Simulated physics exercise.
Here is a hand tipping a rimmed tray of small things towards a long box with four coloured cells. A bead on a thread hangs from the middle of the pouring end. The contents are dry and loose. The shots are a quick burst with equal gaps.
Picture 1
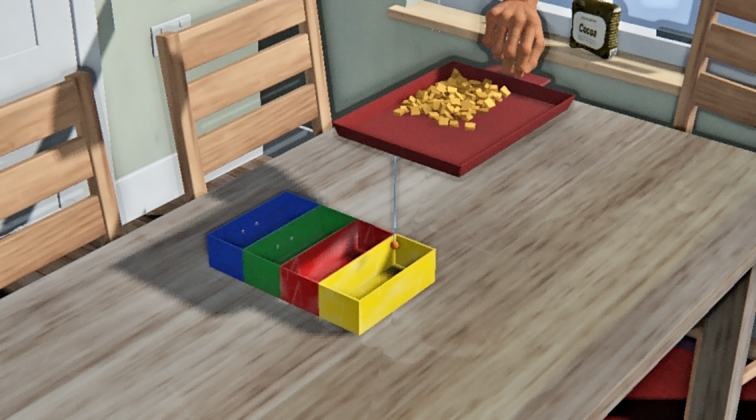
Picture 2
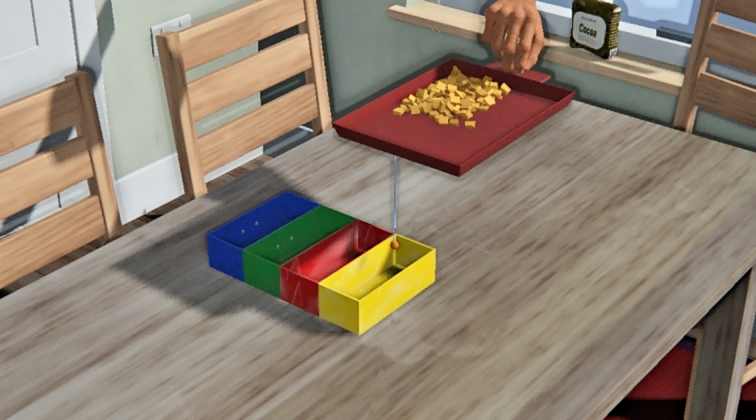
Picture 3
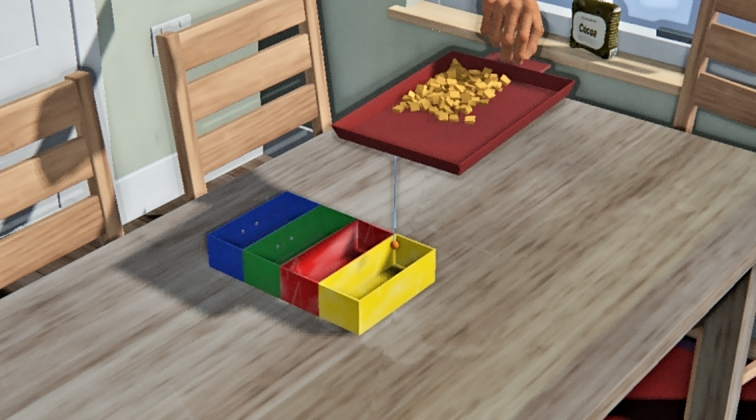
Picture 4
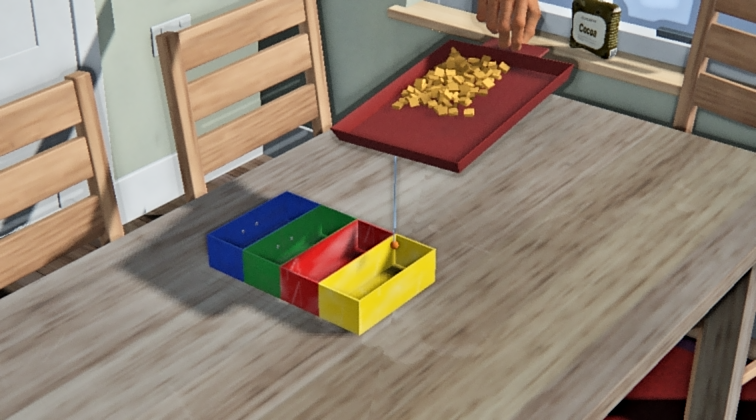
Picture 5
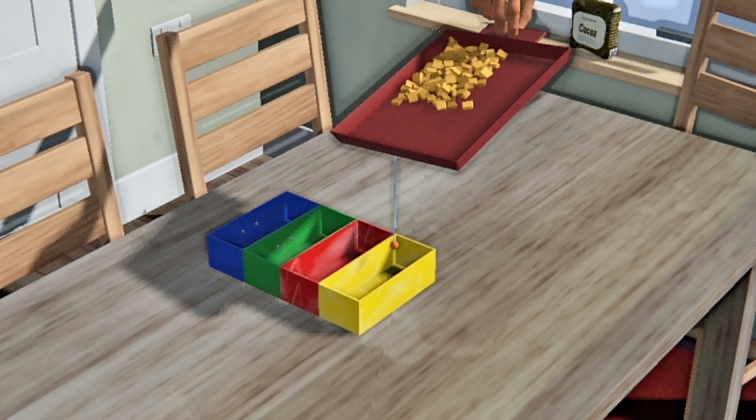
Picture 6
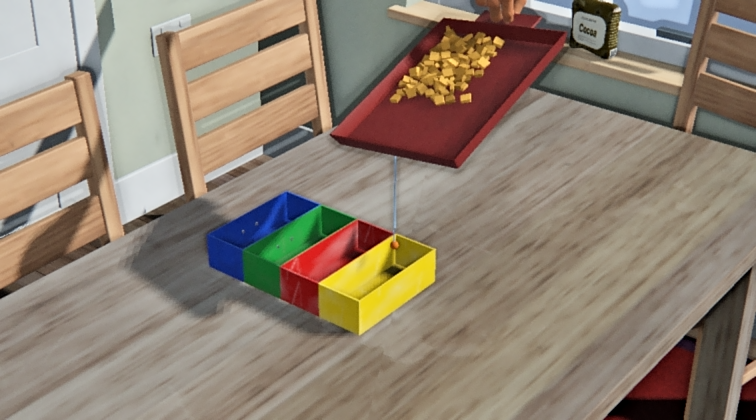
Red tray of yellow cereal squares tilting gradually as a hand raises its far end above a box with four coloured cells.
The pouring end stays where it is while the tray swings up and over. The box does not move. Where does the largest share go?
It favours the red compartment.
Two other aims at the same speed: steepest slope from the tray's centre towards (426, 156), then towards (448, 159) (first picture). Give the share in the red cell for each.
Roughly 0 per cent, and 0 per cent.
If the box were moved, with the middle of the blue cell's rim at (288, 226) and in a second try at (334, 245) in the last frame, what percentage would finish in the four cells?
In turn 100 and 90 in a hundred.
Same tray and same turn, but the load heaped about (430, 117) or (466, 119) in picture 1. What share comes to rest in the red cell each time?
Roughly 60 per cent, and 60 per cent.
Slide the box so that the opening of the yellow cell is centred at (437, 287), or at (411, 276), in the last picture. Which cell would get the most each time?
One: The blue one. Two: Green.
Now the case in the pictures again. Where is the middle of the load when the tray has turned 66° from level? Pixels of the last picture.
Roughly at (350, 141).
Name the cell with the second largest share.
It is that green cell.
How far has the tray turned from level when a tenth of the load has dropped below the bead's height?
Roughly 70°.
Soon, tray tipped steeply; about two thirds on the tray; about a quarter falling or outside the box.
A while on, tray tipped past a quarter turn; a small part on the tray; about half in the red cell; about a quarter in the green cell; a stray few in the blue cell; a small part falling or outside the box.
Towards the end, tray tipped past a quarter turn; about two thirds in the red cell; about a third in the green cell; a stray few in the blue cell.
Finally, tray tipped past a quarter turn; about two thirds in the red cell; about a third in the green cell; a stray few in the blue cell; none in the yellow cell.
